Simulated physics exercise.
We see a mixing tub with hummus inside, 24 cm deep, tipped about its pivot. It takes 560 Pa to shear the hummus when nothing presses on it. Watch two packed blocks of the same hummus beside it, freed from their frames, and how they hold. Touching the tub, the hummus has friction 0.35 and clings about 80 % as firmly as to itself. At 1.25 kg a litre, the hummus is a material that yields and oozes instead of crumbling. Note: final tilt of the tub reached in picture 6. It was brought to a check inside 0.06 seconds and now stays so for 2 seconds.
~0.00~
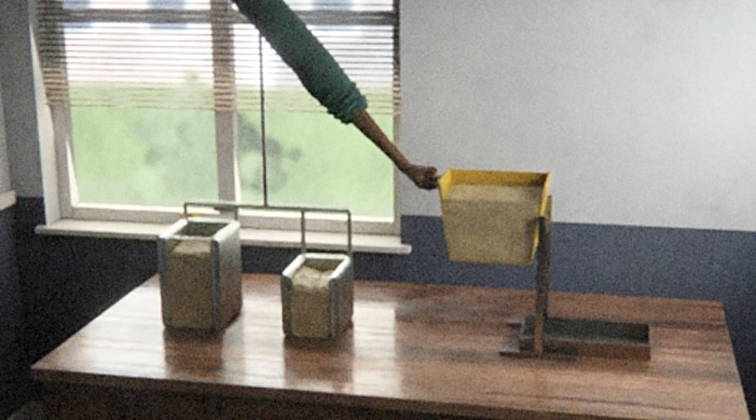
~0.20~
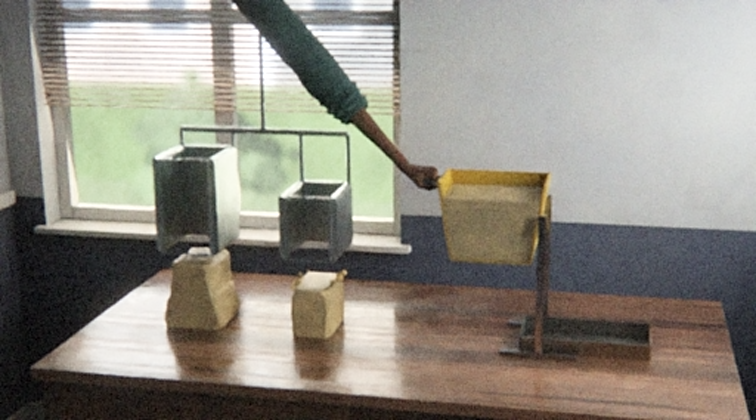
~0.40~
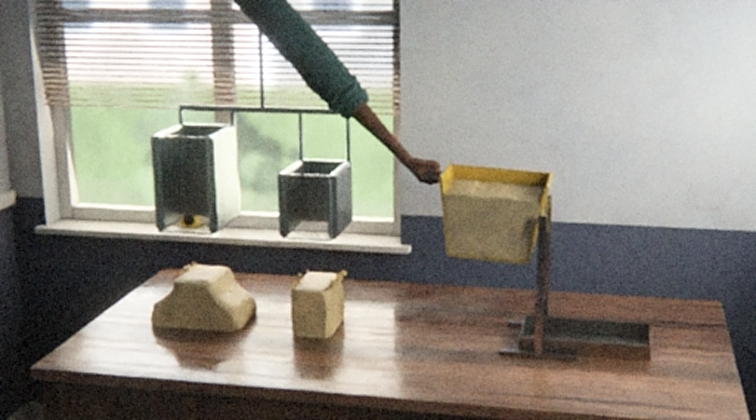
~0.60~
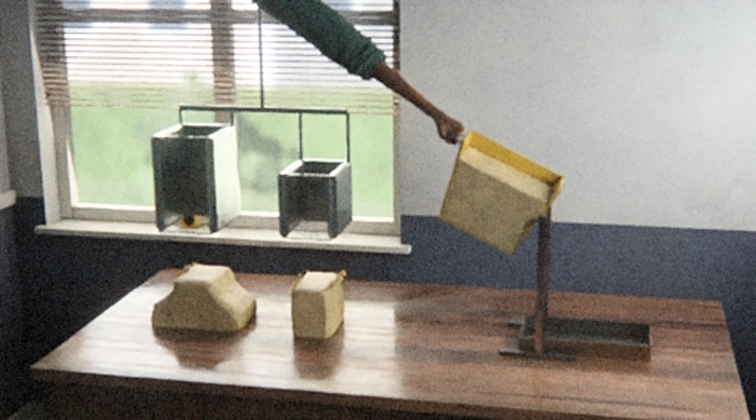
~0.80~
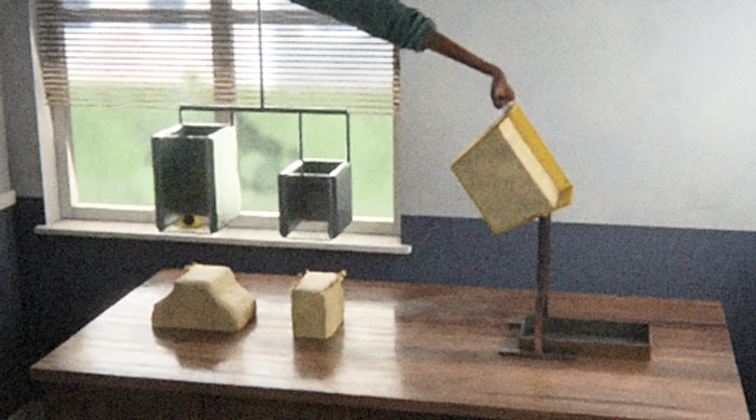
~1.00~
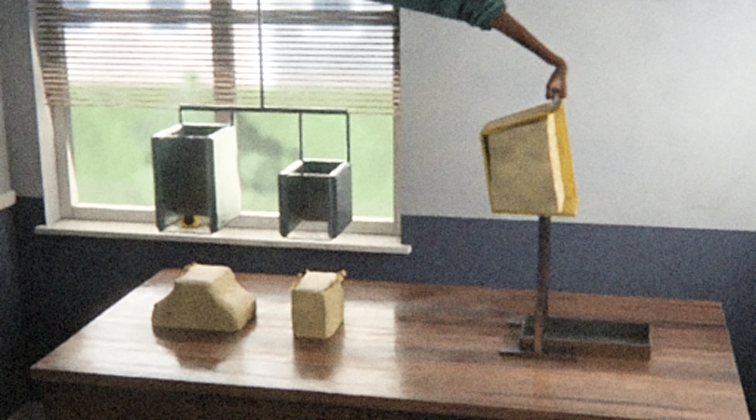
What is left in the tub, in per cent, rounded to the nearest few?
Around 53 in every hundred.
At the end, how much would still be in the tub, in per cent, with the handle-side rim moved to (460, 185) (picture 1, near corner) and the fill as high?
100 %, roughly.
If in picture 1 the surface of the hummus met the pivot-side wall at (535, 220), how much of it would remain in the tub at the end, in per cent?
In that case, around 95 percent.
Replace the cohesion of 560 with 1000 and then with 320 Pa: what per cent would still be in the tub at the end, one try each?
The answers, in order, are 100 % and 40 %.
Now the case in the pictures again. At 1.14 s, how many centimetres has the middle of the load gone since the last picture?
About 4 cm.
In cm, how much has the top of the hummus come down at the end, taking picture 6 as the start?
16 cm.
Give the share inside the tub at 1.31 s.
Near 70 in a hundred.
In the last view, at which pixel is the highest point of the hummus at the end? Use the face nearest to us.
About (513, 172).
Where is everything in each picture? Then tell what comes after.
The first picture shows handle-side rim at (440, 183), tilt 0 degrees; highest point of the hummus at (531, 202); test blocks 27 cm, 17 cm high (left to right).
The second picture shows handle-side rim at (440, 183), tilt 0 degrees; highest point of the hummus at (531, 202); test blocks 23 cm, 17 cm high (left to right).
The third picture shows handle-side rim at (442, 178), tilt 3 degrees; highest point of the hummus at (448, 194); test blocks 17 cm, 17 cm high (left to right).
The fourth picture shows handle-side rim at (464, 143), tilt 26 degrees; highest point of the hummus at (463, 161); test blocks 17 cm, 17 cm high (left to right).
The fifth picture shows handle-side rim at (511, 114), tilt 55 degrees; highest point of the hummus at (499, 129); test blocks 17 cm, 17 cm high (left to right).
The sixth picture shows handle-side rim at (560, 111), tilt 80 degrees; highest point of the hummus at (546, 122); test blocks 17 cm, 17 cm high (left to right).
By 1.14 s, the tub is at 80 degrees and holds 98 %.
By 1.31 s, the tub is at 80 degrees and holds 72 %.
By 1.48 s, the tub is at 80 degrees and holds 55 %.
By 1.65 s, the tub is at 80 degrees and holds 53 %.
By 3.00 s, at the end, the tub is at 80 degrees and holds 53 %.
